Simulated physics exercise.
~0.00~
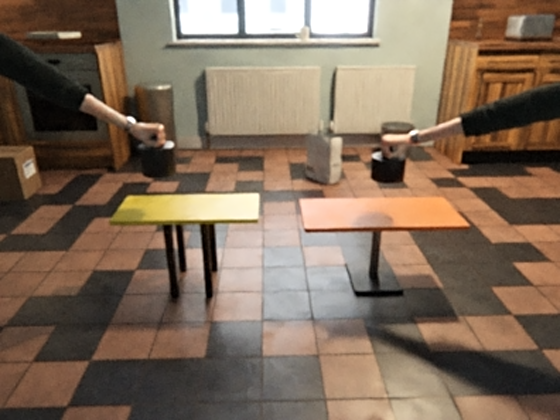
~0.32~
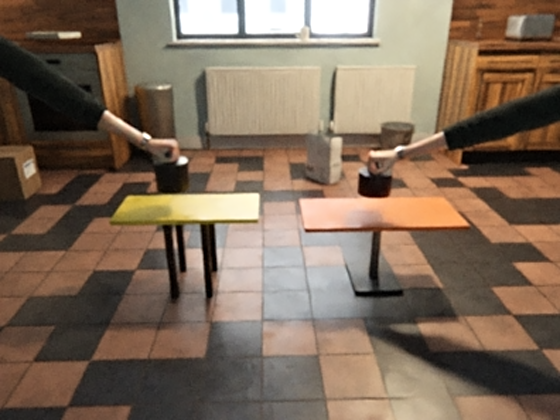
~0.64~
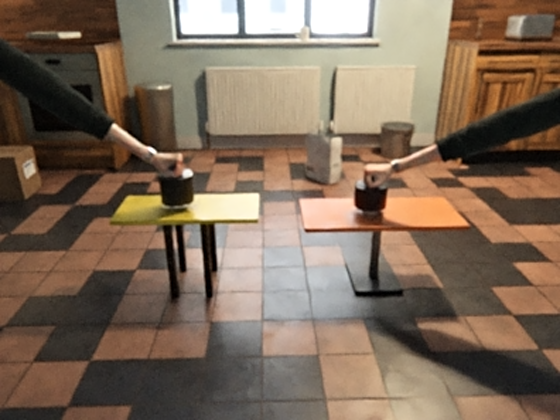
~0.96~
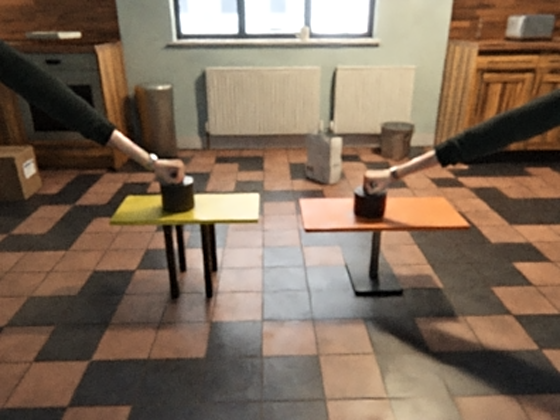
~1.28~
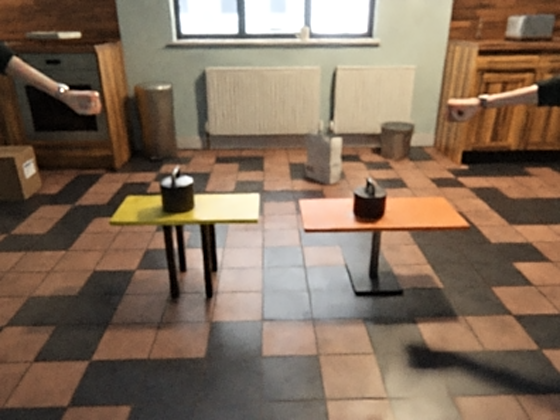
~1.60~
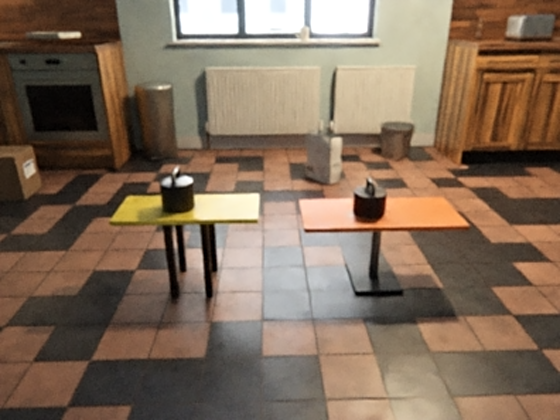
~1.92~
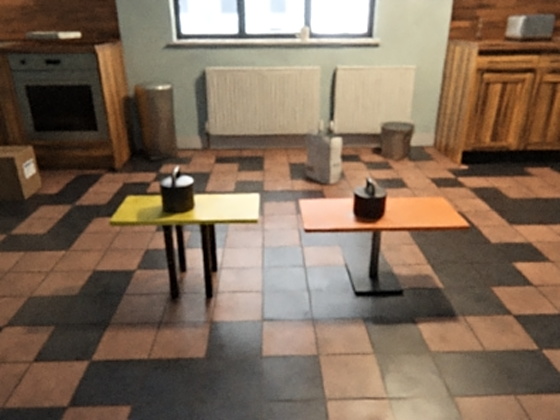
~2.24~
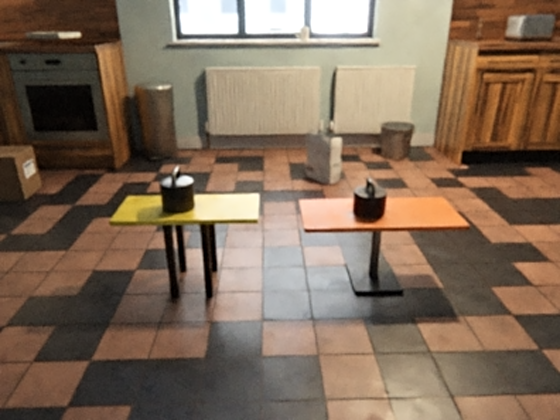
Tiled kitchen floor, two hands lowering dark round objects onto a yellow table and an orange table, then withdrawing, both tables staying steady.
